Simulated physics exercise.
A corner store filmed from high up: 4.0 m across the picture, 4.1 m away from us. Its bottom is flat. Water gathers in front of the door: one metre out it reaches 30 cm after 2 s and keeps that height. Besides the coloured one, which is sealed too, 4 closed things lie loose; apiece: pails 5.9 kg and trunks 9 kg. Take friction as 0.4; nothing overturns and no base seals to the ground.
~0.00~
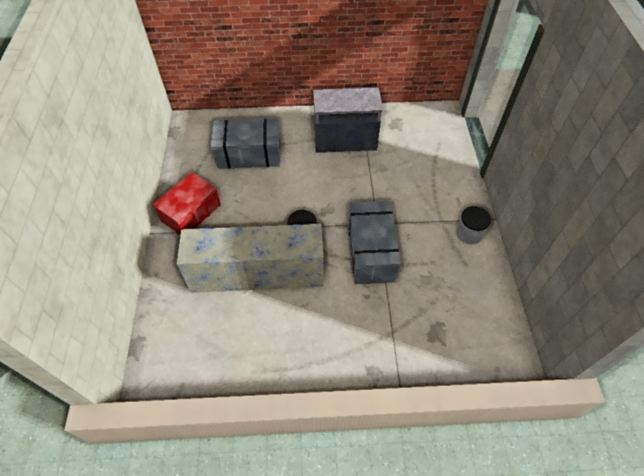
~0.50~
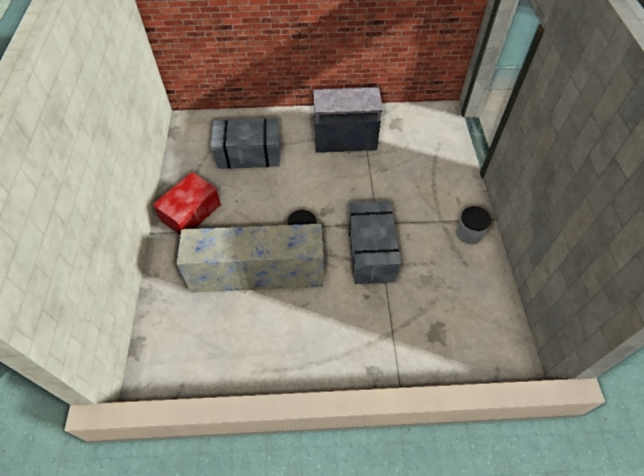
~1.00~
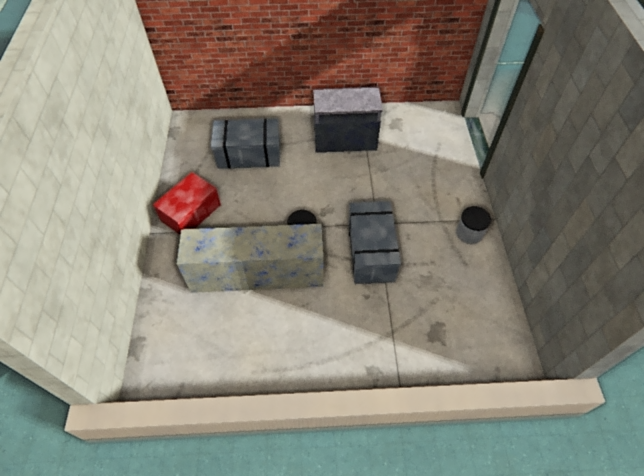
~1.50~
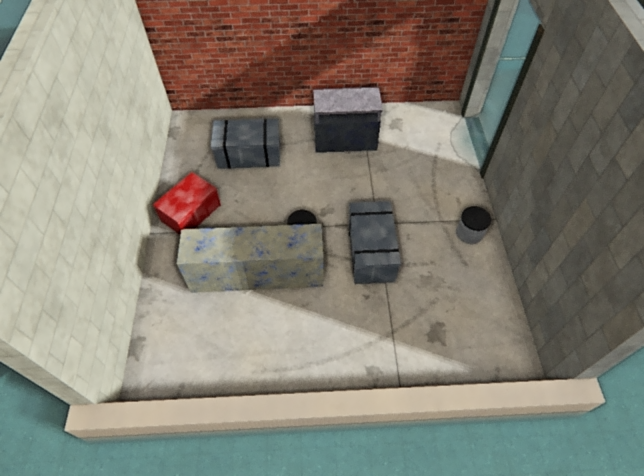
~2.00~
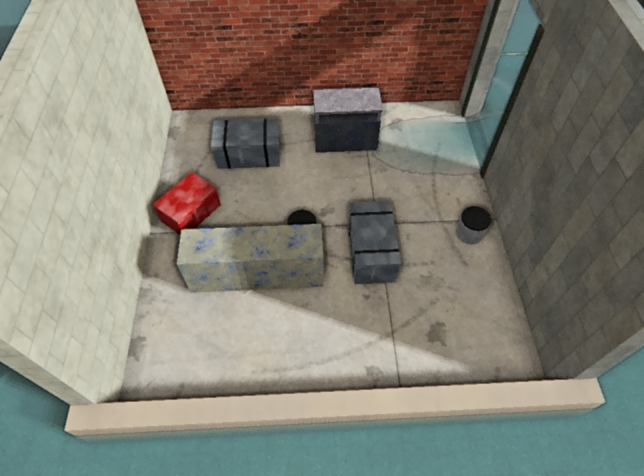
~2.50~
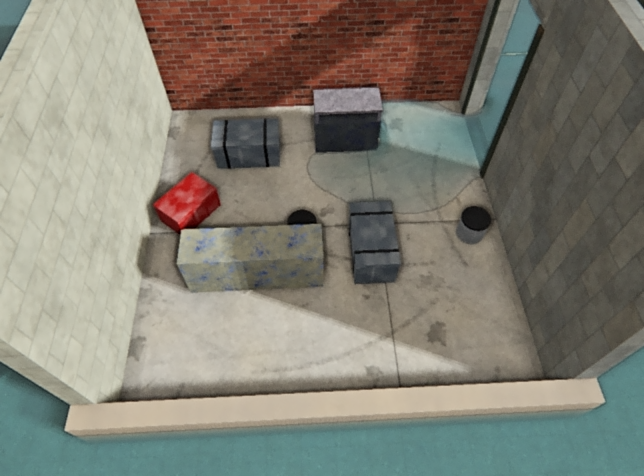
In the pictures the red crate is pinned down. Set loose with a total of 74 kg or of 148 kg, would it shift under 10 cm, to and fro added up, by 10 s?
For it, the lower weight is enough.
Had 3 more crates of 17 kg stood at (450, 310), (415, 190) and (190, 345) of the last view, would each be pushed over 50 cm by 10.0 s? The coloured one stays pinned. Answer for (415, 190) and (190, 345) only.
In that order: Past it, more.
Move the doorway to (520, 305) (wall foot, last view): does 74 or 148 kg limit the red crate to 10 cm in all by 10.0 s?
In that case the smaller load will do.
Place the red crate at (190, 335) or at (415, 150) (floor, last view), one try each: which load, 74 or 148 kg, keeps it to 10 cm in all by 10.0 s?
In that order: Either load holds; it takes the larger.
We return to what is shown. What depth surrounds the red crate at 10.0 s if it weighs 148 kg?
Roughly 19 cm.
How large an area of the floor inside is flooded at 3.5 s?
Some 8.0 m2.
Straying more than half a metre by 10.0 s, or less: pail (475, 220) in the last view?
It is short of it.
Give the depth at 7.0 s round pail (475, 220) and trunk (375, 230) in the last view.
Roughly 1 and 5 cm.
After 3.5 s the red crate would be 0 cm from its start with 74 kg and 0 cm from its start with 148 kg; 2 cm of water round it then.
After 4.5 s the red crate would be 0 cm from its start with 74 kg and 0 cm from its start with 148 kg; 8 cm of water round it then.
After 7.0 s the red crate would be 0 cm from its start with 74 kg and 0 cm from its start with 148 kg; 16 cm of water round it then.
After 10.0 s the red crate would be 0 cm from its start with 74 kg and 0 cm from its start with 148 kg; 19 cm of water round it then.
